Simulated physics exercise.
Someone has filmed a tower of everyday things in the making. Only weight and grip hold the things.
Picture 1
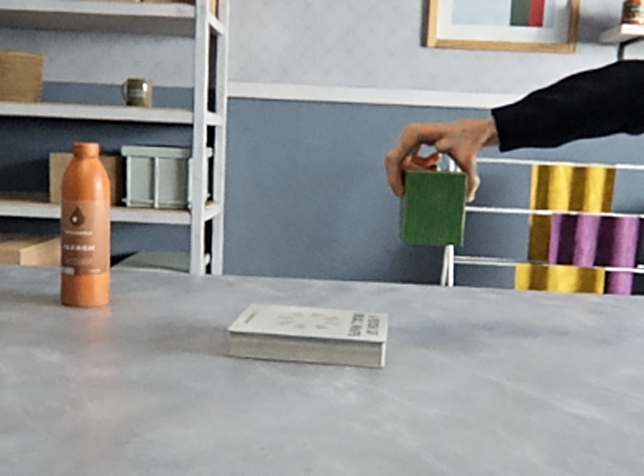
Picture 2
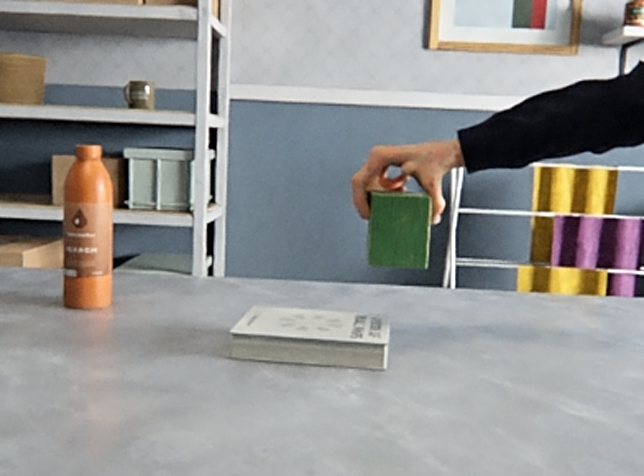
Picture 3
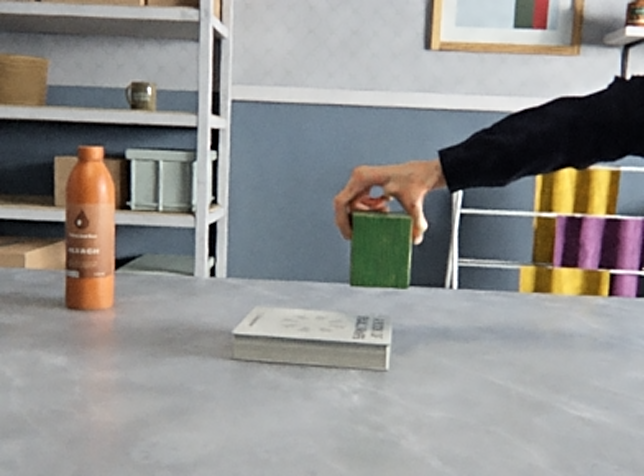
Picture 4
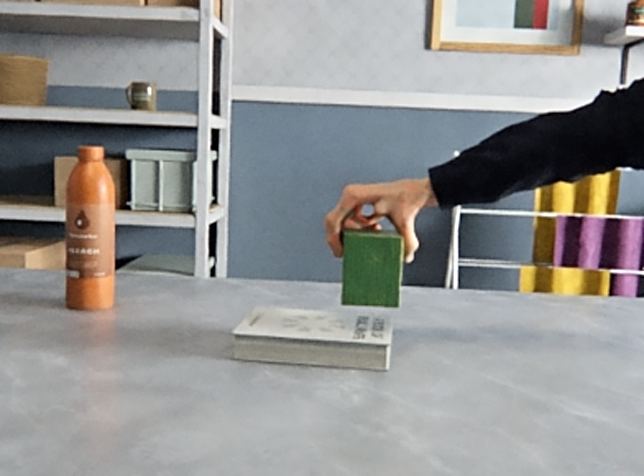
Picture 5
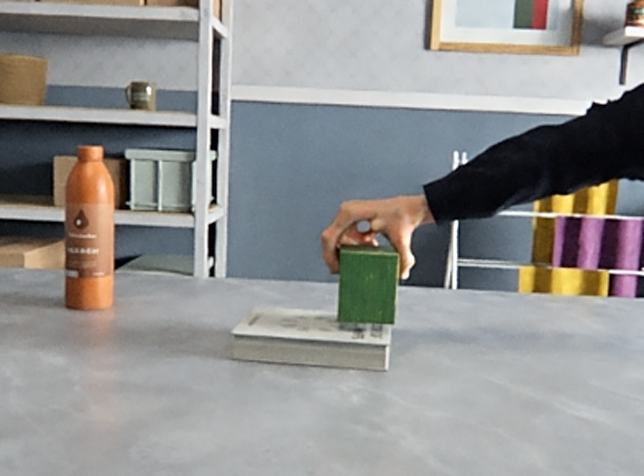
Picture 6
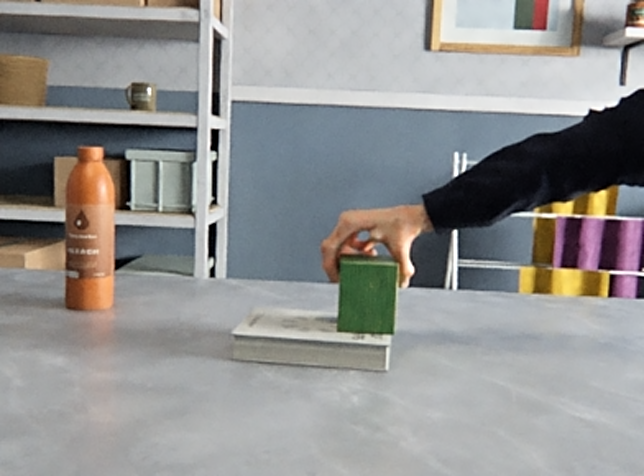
The clip opens with a hand holding a green block in the air above a gray table, to the right of a white book and an orange bottle. The hand carries the block left and lowers it until it sits on the book's right side, fingers still around it.
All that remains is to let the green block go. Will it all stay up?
As it turns out, it holds.
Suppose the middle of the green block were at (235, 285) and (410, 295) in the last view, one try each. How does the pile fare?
In the first case it loses its balance; in the second case it gives way.
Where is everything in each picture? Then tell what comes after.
In the first frame, on its way; green block (431, 206); white book (312, 333).
In the second frame, on its way; green block (397, 228); white book (314, 335).
In the third frame, on its way; green block (380, 248); white book (316, 336).
In the fourth frame, on its way; green block (371, 266); white book (317, 336).
In the fifth frame, on its way; green block (367, 283); white book (316, 336).
In the sixth frame, in place under the hand; green block (367, 293); white book (316, 337).
Then, 0.20 s past the last view, nothing moves.
Then, 0.50 s past the last view, green block resting near (367, 293).
Finally, all 3 still in place. Final places as the last picture's camera would see them, green block near (367, 293). The pile keeps its balance.
